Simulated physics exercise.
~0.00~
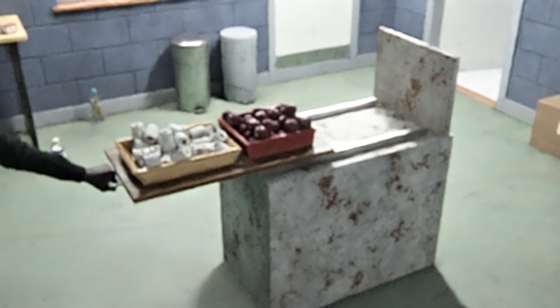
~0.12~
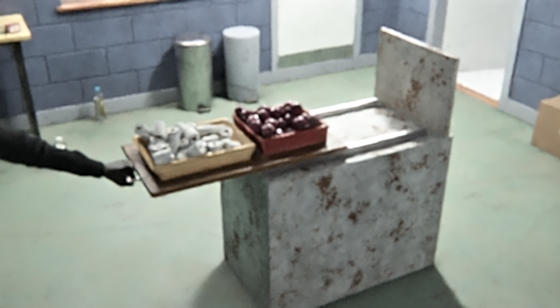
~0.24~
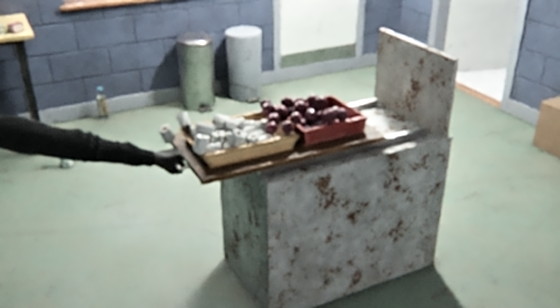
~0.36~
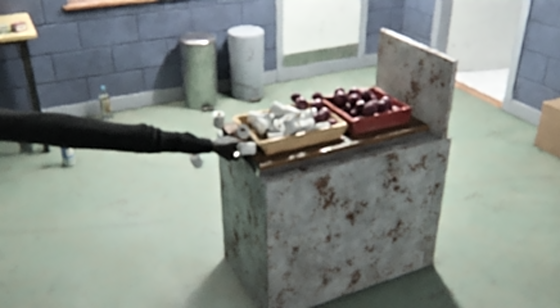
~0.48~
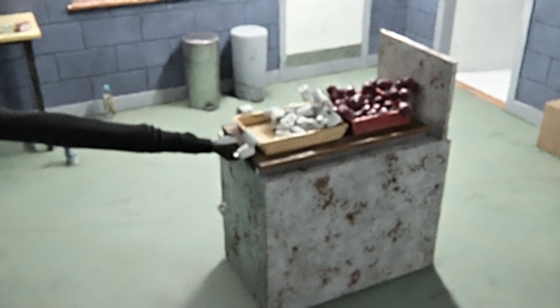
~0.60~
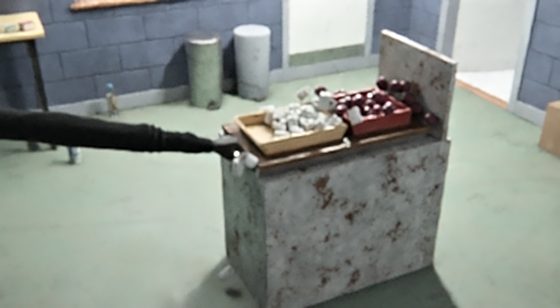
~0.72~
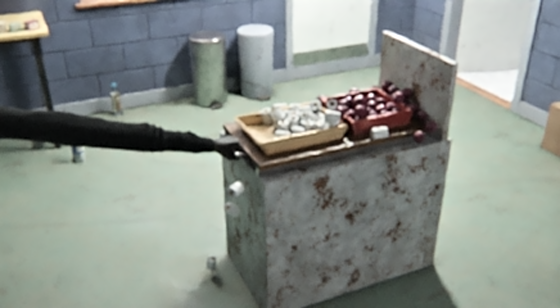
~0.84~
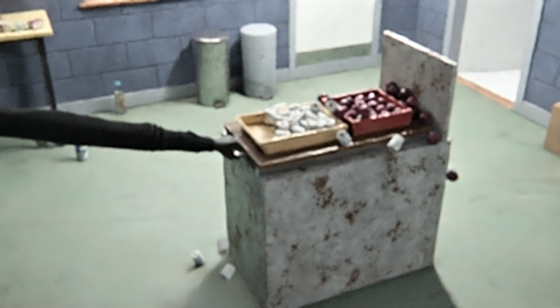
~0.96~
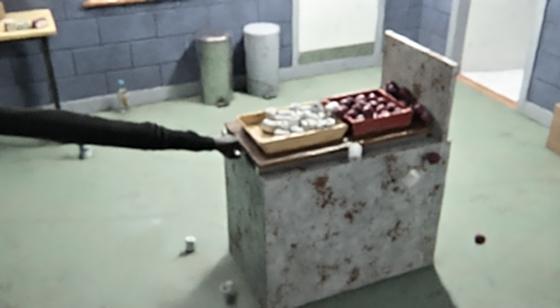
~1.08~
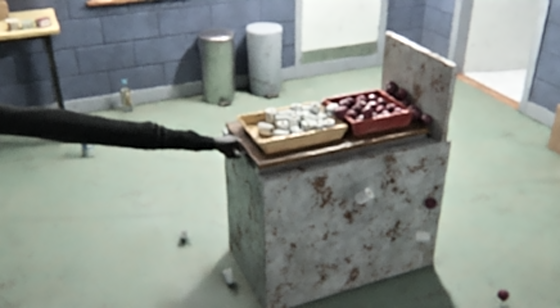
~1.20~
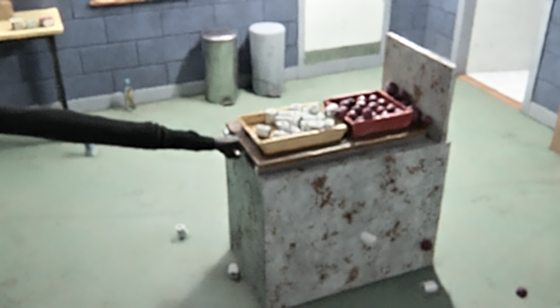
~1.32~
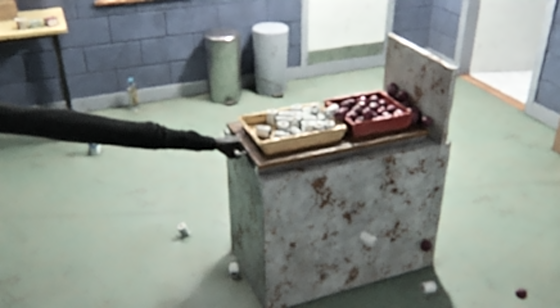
A black-sleeved arm shoved a sliding shelf holding a wooden basket of white rolls and a red basket of dark red onions rightward until it stopped abruptly, jolting some pieces out, and a few ended up scattered on the green floor around the rust-spotted cabinet.
